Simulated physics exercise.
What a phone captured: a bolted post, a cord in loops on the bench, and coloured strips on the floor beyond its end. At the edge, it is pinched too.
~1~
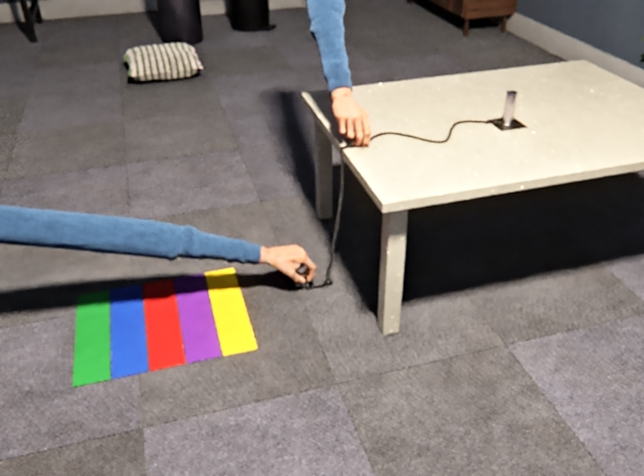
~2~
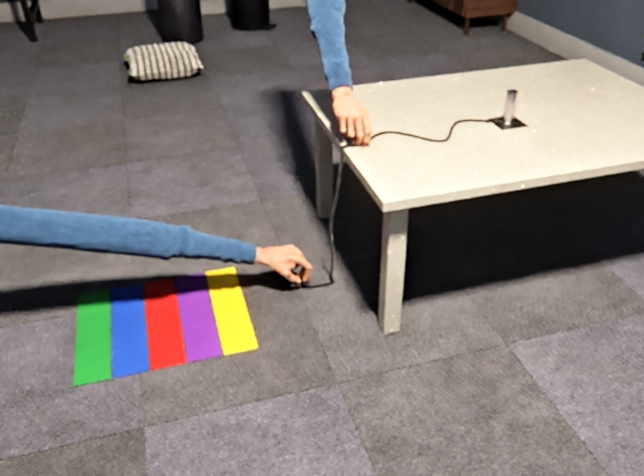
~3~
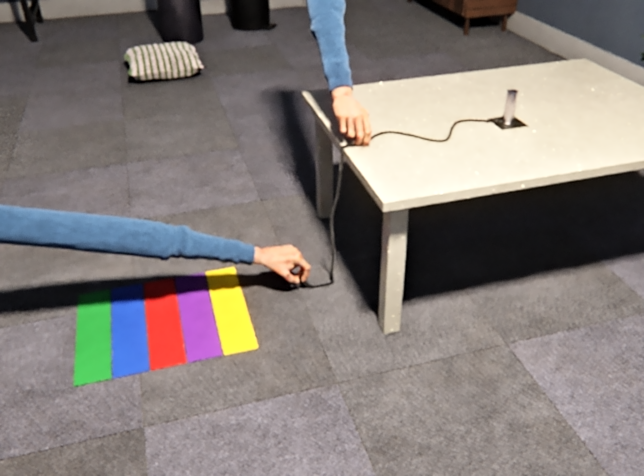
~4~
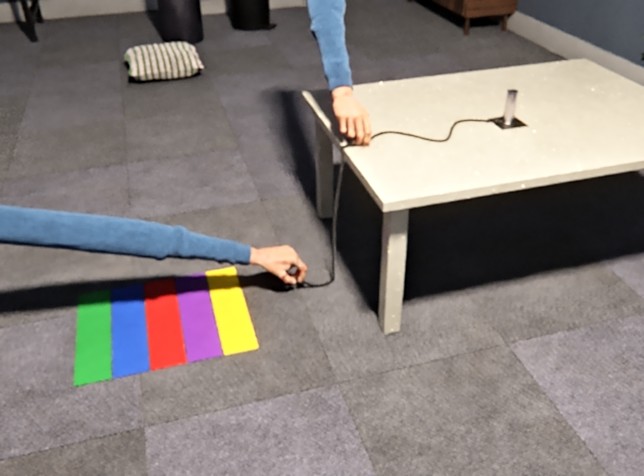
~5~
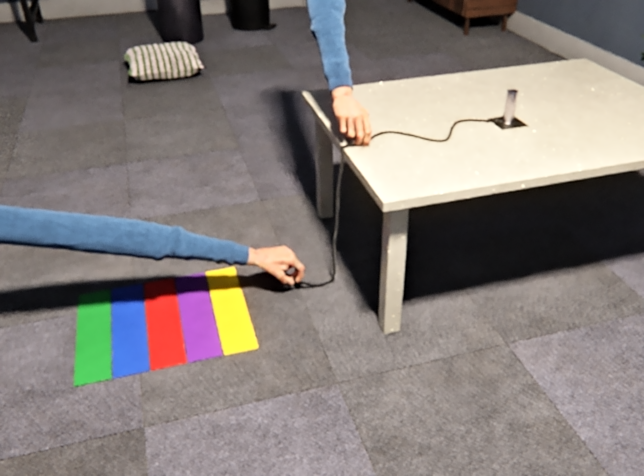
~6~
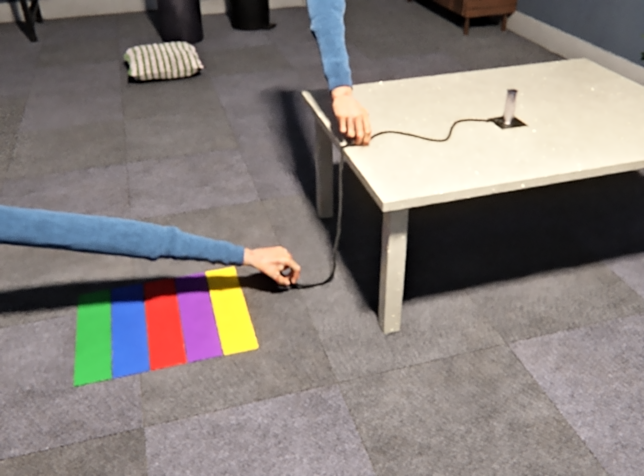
In a grey-carpeted room seen from slightly above by a still camera, a pale low table stands at the right, with a striped cushion on the floor behind. A dark cord curves across the tabletop to its left edge, where a blue-sleeved hand pinches it, and green, blue, red, purple and yellow strips lie at the lower left. A second hand holds the hanging end and draws it very slightly left.
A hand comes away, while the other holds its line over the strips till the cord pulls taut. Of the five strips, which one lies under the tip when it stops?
The red strip.
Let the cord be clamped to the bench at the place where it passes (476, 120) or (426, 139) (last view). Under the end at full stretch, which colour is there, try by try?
Colour per try: Red / purple.
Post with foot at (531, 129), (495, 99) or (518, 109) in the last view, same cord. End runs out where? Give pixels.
Places per try: (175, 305); (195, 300); (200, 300).
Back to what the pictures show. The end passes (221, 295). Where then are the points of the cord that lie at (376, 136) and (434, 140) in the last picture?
To (345, 148) and (407, 138).
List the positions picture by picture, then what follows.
The first picture shows end (306, 279); yellow (236, 335); purple (201, 342); red (166, 350); blue (129, 357); green (92, 365).
The second picture shows end (302, 280); cord through (472, 121) (443, 141) (382, 134) (341, 161) (332, 217) (331, 270).
The third picture shows end (300, 280).
The fourth picture shows end (297, 281); cord through (472, 120) (443, 141) (382, 133) (342, 161) (335, 217) (334, 270).
The fifth picture shows end (295, 281).
The sixth picture shows end (290, 282); cord through (472, 120) (443, 141) (382, 133) (341, 161) (340, 217) (334, 270).
Soon after, end near (221, 295); over yellow.
Then, end near (182, 302); over purple.
At full stretch, end near (158, 306); over red. The end stops over the red strip.
